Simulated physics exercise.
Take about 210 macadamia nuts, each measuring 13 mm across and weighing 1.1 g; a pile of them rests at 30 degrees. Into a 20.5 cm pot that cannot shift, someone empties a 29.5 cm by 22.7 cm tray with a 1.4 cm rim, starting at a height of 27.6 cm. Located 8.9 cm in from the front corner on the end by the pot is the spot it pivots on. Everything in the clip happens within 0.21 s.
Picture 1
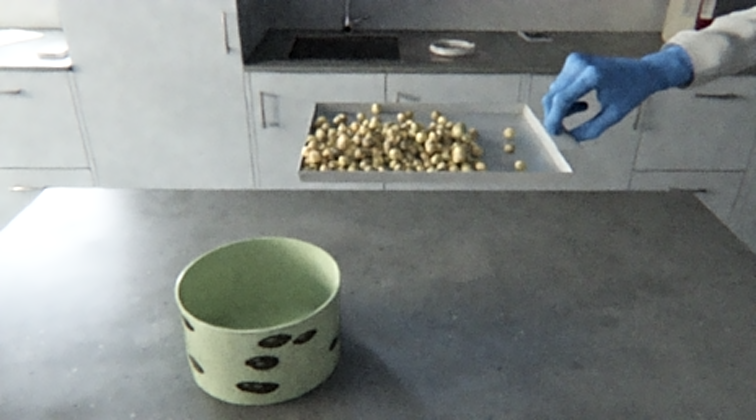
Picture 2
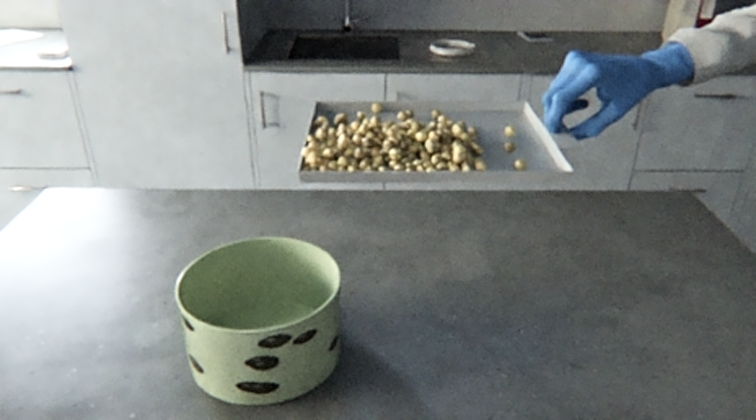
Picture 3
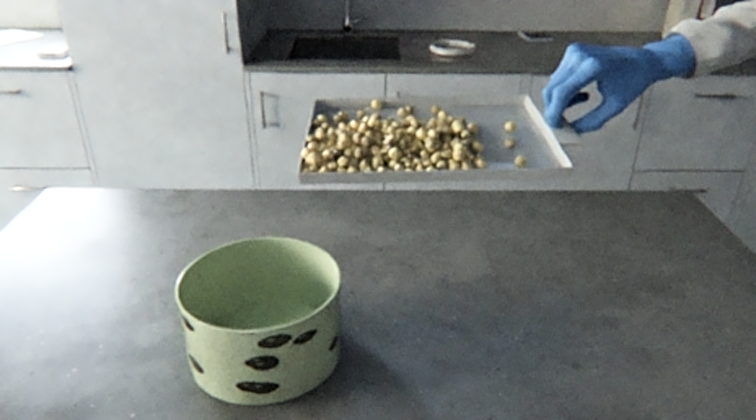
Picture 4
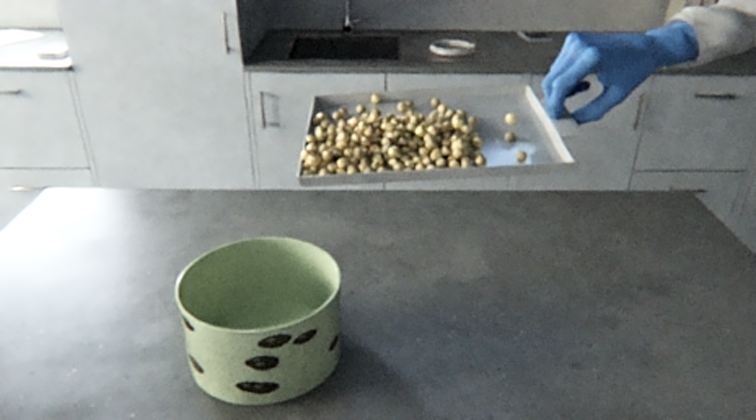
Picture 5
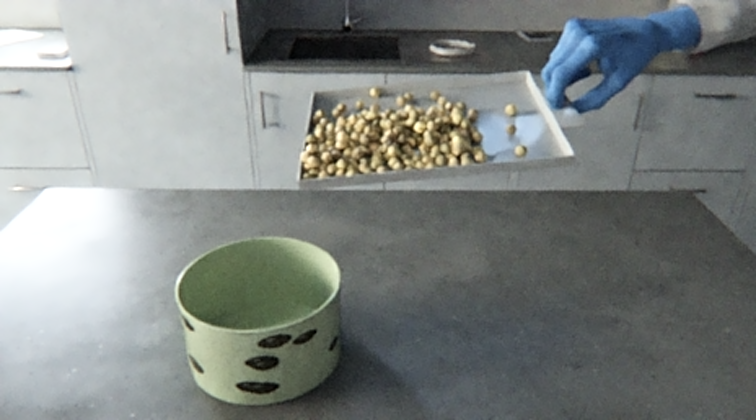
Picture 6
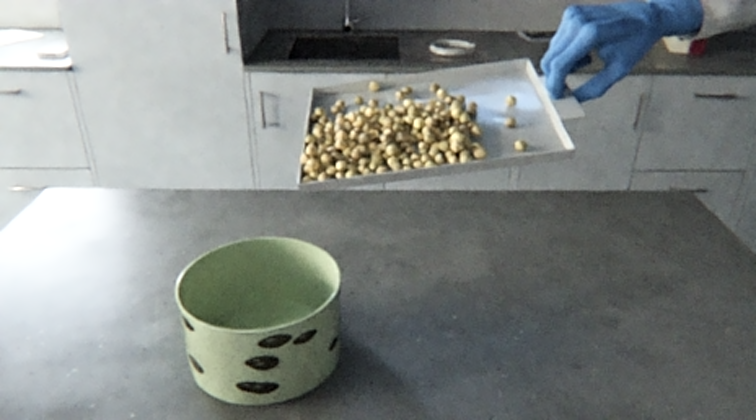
Kitchen with grey counter, a blue-gloved hand slowly raising the right side of a tray of round nuts beside a green pot.
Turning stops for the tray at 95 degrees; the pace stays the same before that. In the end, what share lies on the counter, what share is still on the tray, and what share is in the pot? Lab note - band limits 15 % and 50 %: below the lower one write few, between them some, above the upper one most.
Counter = some; left on the tray = few; pot = most.
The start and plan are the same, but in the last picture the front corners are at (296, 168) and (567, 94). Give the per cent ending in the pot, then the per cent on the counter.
You'd end with pot at 50 and counter at 50.
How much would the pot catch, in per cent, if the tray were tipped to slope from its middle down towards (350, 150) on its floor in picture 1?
Estimate: Near 90 per cent.
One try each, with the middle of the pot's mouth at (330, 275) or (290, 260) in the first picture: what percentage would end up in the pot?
Close to 85 in a hundred, then close to 55 in a hundred.
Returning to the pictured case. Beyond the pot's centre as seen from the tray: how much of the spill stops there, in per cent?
About 10 per cent.
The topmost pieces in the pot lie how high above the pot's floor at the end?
About 2.5 cm.
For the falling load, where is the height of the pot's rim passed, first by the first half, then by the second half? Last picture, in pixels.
(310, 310) first, (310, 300) later, roughly.
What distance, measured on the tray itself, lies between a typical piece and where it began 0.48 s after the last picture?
Displacement on the tray: About 1 cm.
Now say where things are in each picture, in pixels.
In the first frame, tray tilt 0 degrees, front corners at (300, 170) and (570, 171); middle of the pieces at (391, 145); pot at (260, 279).
In the second frame, tray tilt 1 degrees, front corners at (300, 171) and (571, 170); middle of the pieces at (391, 145).
In the third frame, tray tilt 3 degrees, front corners at (300, 173) and (571, 166); middle of the pieces at (391, 143).
In the fourth frame, tray tilt 6 degrees, front corners at (300, 176) and (571, 160), lowest corner left front; middle of the pieces at (390, 140).
In the fifth frame, tray tilt 9 degrees, front corners at (300, 179) and (572, 154), lowest corner left front; middle of the pieces at (390, 137).
In the sixth frame, tray tilt 13 degrees, front corners at (300, 182) and (572, 147), lowest corner left front; middle of the pieces at (389, 135); pot at (260, 279).
Then, 0.48 s after the last picture, tilt 52 degrees; the tray holds 100 %, the pot 0 %.
Then, 0.80 s after the last picture, tilt 78 degrees; the tray holds 80 %, the pot 10 %.
Then, 1.22 s after the last picture, tilt 95 degrees; the tray holds 5 %, the pot 60 %.
In the end, counter 35 %, tray 0 %, pot 65 %.
